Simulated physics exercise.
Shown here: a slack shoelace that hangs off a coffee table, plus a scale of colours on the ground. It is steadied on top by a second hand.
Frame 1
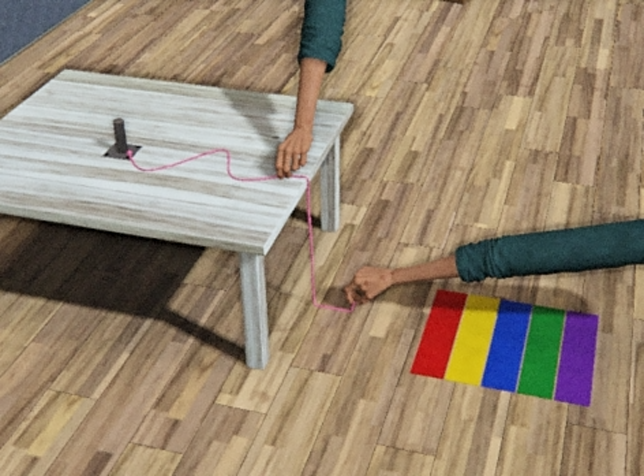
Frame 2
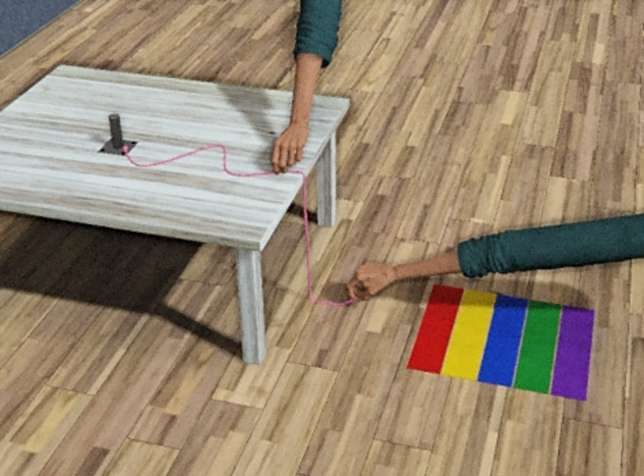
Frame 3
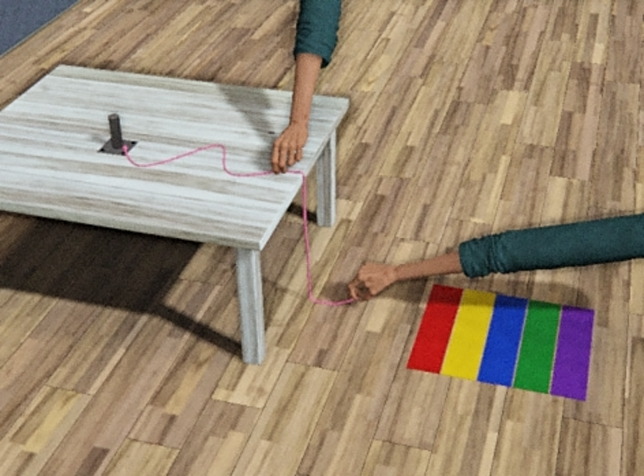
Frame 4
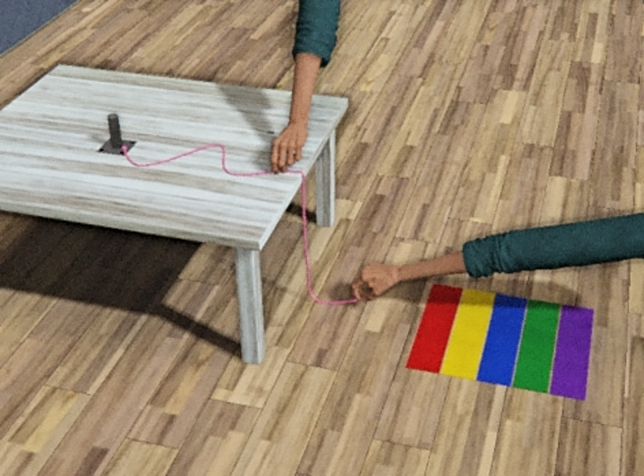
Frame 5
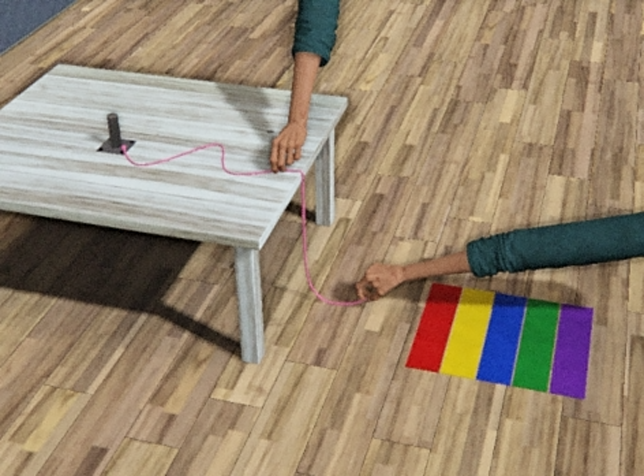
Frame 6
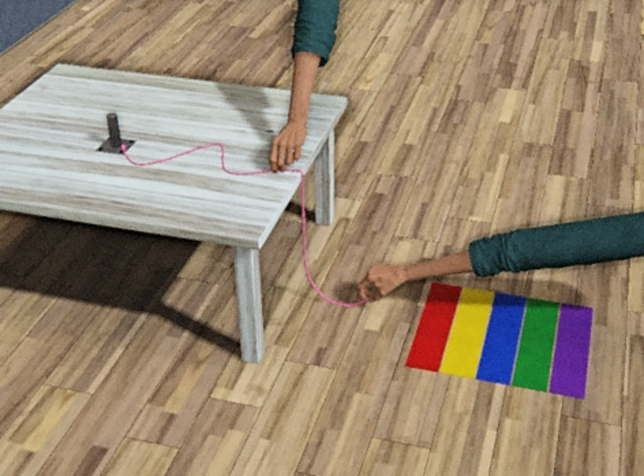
One hand rested on a pale coffee table over a slack pink string, while another hand near the floor held its end and drew it slightly right, beside a strip of coloured bands.
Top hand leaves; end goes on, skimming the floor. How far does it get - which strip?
Green.
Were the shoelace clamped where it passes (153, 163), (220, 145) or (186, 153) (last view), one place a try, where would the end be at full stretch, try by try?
First near (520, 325), then near (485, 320), then near (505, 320).
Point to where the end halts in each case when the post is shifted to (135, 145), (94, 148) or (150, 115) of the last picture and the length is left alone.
Pixels, try by try: About (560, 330), (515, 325), (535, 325).
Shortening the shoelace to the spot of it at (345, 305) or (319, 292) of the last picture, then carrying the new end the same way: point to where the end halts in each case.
The pixels are (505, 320) and (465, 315), in that order.
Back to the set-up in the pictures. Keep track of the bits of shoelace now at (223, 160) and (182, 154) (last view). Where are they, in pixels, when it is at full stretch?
Around (279, 168); the other one around (208, 158).
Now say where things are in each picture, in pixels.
In the first picture, end (355, 302); red (431, 359); yellow (466, 366); blue (501, 372); green (538, 379); purple (574, 385).
In the second picture, end (357, 298); shoelace through (133, 163) (199, 150) (225, 168) (292, 172) (307, 230) (310, 287).
In the third picture, end (358, 298).
In the fourth picture, end (362, 299); shoelace through (132, 163) (198, 150) (224, 167) (291, 172) (305, 230) (309, 286).
In the fifth picture, end (366, 299).
In the sixth picture, end (368, 299); shoelace through (131, 162) (197, 149) (223, 166) (290, 170) (303, 229) (313, 285).
Soon after, end near (470, 315); over yellow.
Then, end near (514, 323); over blue.
At full stretch, end near (540, 327); over green. It halts on the green strip.
